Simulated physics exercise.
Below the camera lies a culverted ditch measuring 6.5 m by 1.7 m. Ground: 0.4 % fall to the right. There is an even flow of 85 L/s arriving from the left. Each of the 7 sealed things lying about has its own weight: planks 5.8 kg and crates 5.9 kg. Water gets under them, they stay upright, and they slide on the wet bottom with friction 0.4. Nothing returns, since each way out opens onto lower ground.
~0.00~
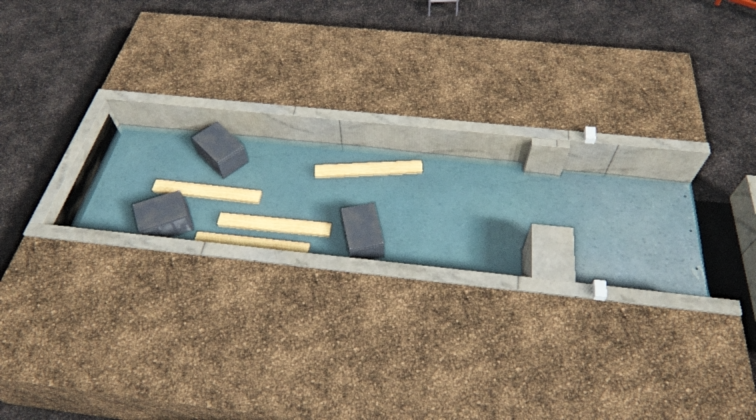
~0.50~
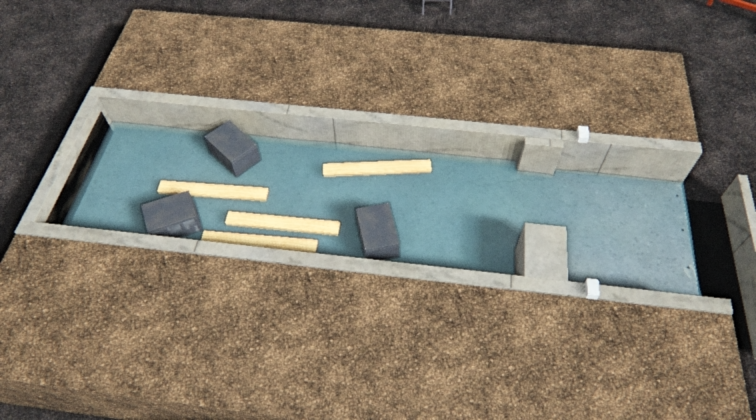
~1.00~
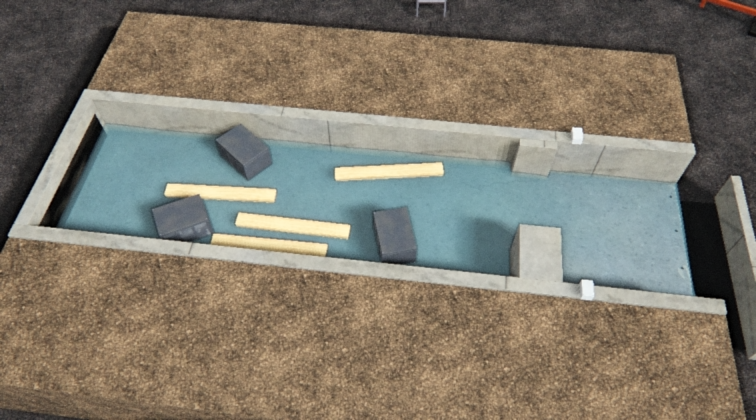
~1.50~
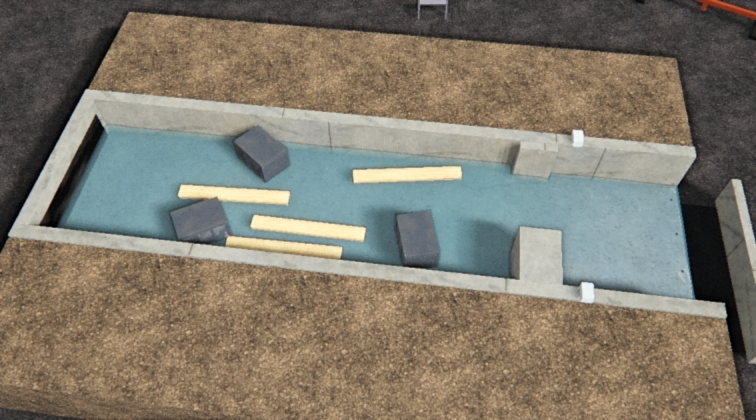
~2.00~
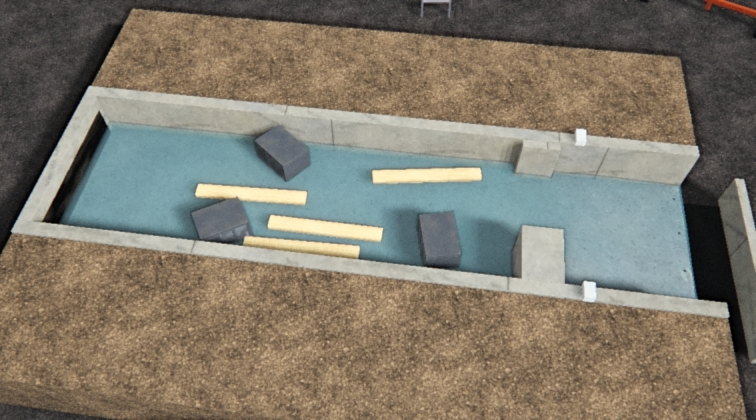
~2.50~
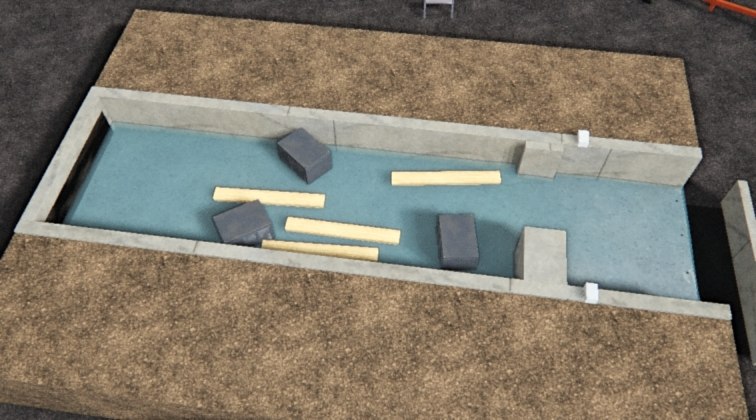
Three dark gray crates and four pale yellow planks drift slowly to the right together along a shallow, concrete-walled channel of blue-green water, keeping roughly the same spacing as they move toward two blocks jutting from the side walls.
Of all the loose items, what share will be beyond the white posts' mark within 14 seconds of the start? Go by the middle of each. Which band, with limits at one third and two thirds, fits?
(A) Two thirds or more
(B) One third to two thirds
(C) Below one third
Two thirds or more (A).
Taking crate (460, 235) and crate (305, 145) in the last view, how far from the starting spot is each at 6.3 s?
Log: Item 1 washed out, item 2 250 cm.
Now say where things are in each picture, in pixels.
The first picture shows a crate at (362, 226), afloat; a crate at (217, 142) floats; 12 cm deep round most things; 0 of 7 have shifted.
The second picture shows a crate at (377, 226) floats, 22 cm from its start; a crate at (230, 140) floats, 22 cm from its start; about 1190 L in view; 7 of 7 have shifted.
The third picture shows a crate at (395, 230) floats, 45 cm from its start; a crate at (242, 144), afloat, 41 cm from its start; about 1190 L in view; 7 of 7 have shifted.
The fourth picture shows a crate at (417, 233), afloat, 67 cm from its start; a crate at (260, 145), afloat, 60 cm from its start; about 1200 L in view; 7 of 7 have shifted.
The fifth picture shows a crate at (440, 234), afloat, 87 cm from its start; a crate at (281, 145), afloat, 81 cm from its start; 13 cm deep round most things; 7 of 7 have shifted.
The sixth picture shows a crate at (458, 235) floats, 104 cm from its start; a crate at (303, 147), afloat, 104 cm from its start; about 1200 L in view; 7 of 7 have shifted.
After 3.5 s 0 of 7 are over the mark; 7 afloat.
After 6.3 s 2 of 7 are over the mark; 5 afloat.
After 10.0 s 6 of 7 are over the mark; 2 afloat.
After 14.0 s 7 of 7 are over the mark; 0 afloat.
